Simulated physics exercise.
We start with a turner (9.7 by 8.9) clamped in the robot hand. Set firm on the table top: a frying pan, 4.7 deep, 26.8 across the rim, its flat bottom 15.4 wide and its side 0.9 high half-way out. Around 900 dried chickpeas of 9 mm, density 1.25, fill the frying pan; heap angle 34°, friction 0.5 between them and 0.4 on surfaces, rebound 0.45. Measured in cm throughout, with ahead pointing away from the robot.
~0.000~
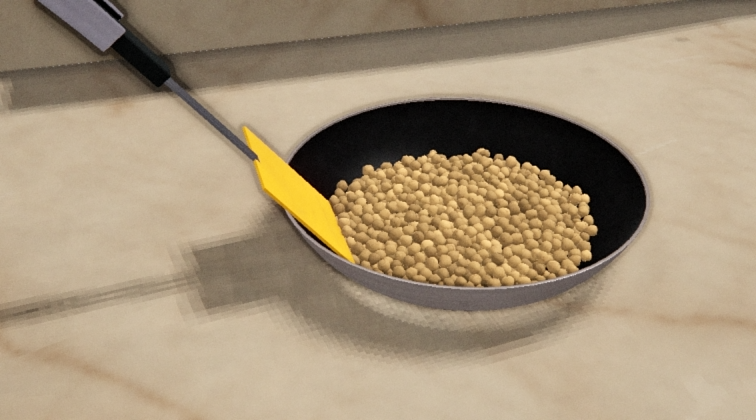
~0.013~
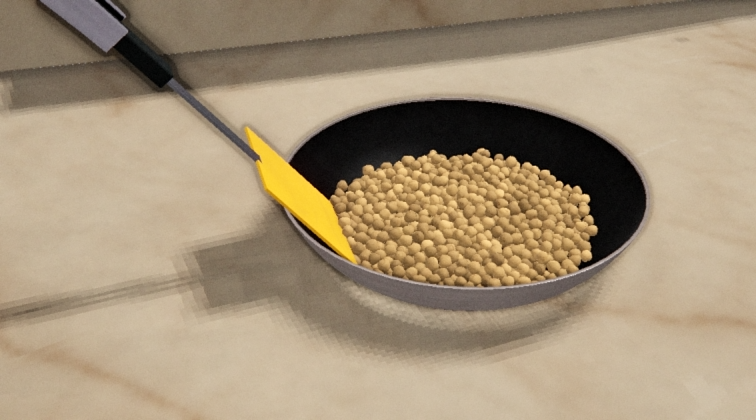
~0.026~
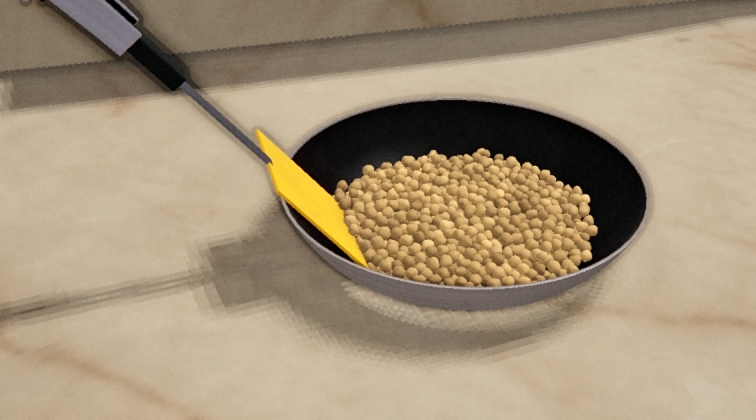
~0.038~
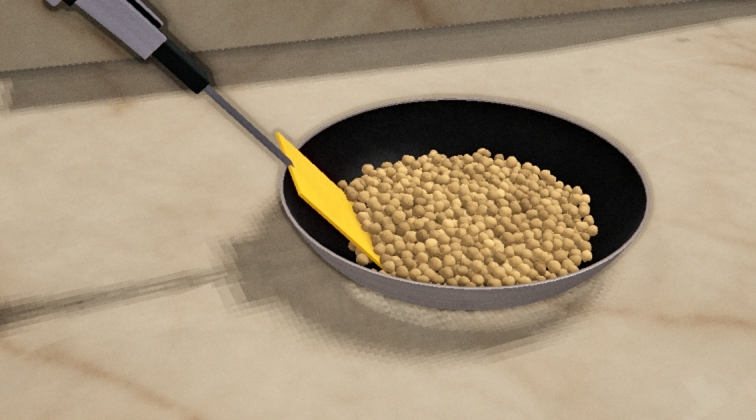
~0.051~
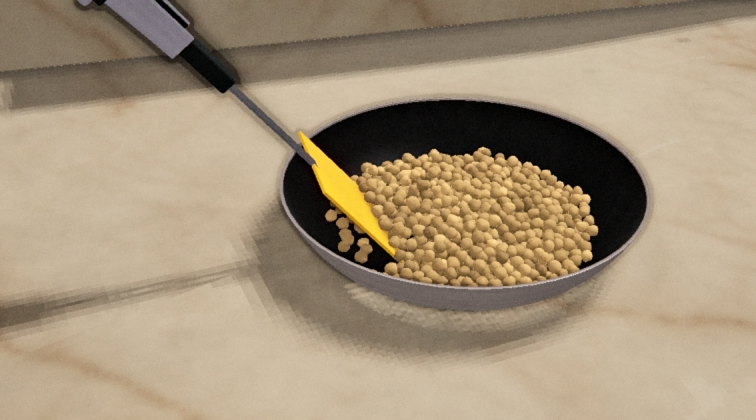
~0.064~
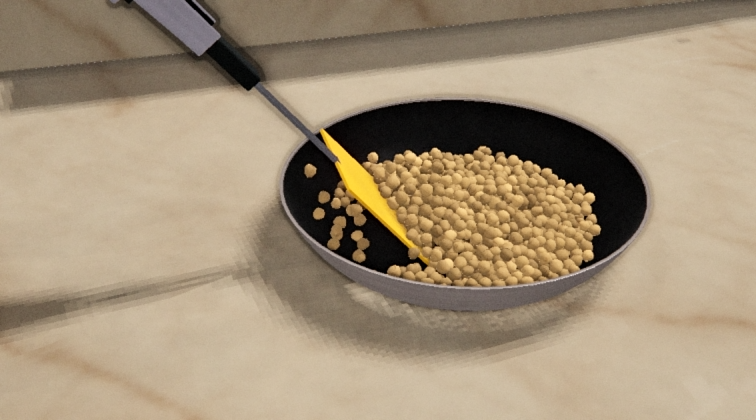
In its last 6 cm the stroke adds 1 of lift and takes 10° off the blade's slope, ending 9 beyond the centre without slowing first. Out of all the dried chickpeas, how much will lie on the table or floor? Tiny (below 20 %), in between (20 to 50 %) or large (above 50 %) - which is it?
In between, so 20 to 50 %.
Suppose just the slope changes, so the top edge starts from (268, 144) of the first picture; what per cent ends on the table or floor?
Some 30 per cent.
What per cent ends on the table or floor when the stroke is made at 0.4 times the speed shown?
The share would be near 10 in a hundred.
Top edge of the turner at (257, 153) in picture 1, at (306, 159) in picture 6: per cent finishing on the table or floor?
Roughly 15 percent ends up there.
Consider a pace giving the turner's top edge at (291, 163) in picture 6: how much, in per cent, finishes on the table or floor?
Some 10 per cent.
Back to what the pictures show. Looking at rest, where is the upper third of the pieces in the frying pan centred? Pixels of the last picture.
Near (576, 191).
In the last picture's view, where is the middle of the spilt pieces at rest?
About (749, 189).
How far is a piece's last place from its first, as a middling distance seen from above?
Some 6 cm.
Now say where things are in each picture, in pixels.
The first frame shows turner top edge at (253, 156), sloping 51°; upper third of the load around (455, 212), from x 335 to 590, top at y 155; 900 in the frying pan.
The second frame shows turner top edge at (255, 157), sloping 51°; upper third of the load around (455, 212), from x 335 to 590, top at y 155.
The third frame shows turner top edge at (267, 159), sloping 51°; upper third of the load around (454, 212), from x 335 to 590, top at y 155.
The fourth frame shows turner top edge at (288, 162), sloping 51°; upper third of the load around (452, 210), from x 335 to 590, top at y 155.
The fifth frame shows turner top edge at (311, 161), sloping 51°; upper third of the load around (450, 206), from x 330 to 590, top at y 150.
The sixth frame shows turner top edge at (334, 158), sloping 51°; upper third of the load around (453, 200), from x 310 to 595, top at y 150; 900 in the frying pan.
By 0.10 s, sloping 51°, highest piece 10 above the table; 898 in the frying pan, 2 on the blade or in flight.
By 0.13 s, sloping 49°, highest piece 13 above the table; 897 in the frying pan, 3 on the blade or in flight.
By 0.34 s, sloping 41°, highest piece 12 above the table; 642 in the frying pan, 155 on the table or floor, 103 on the blade or in flight.
By 1.39 s, sloping 41°, highest piece 5 above the table; 641 in the frying pan, 259 on the table or floor.
Final count, 641 in the frying pan, 259 on the table or floor. That is 29 % on the table or floor.
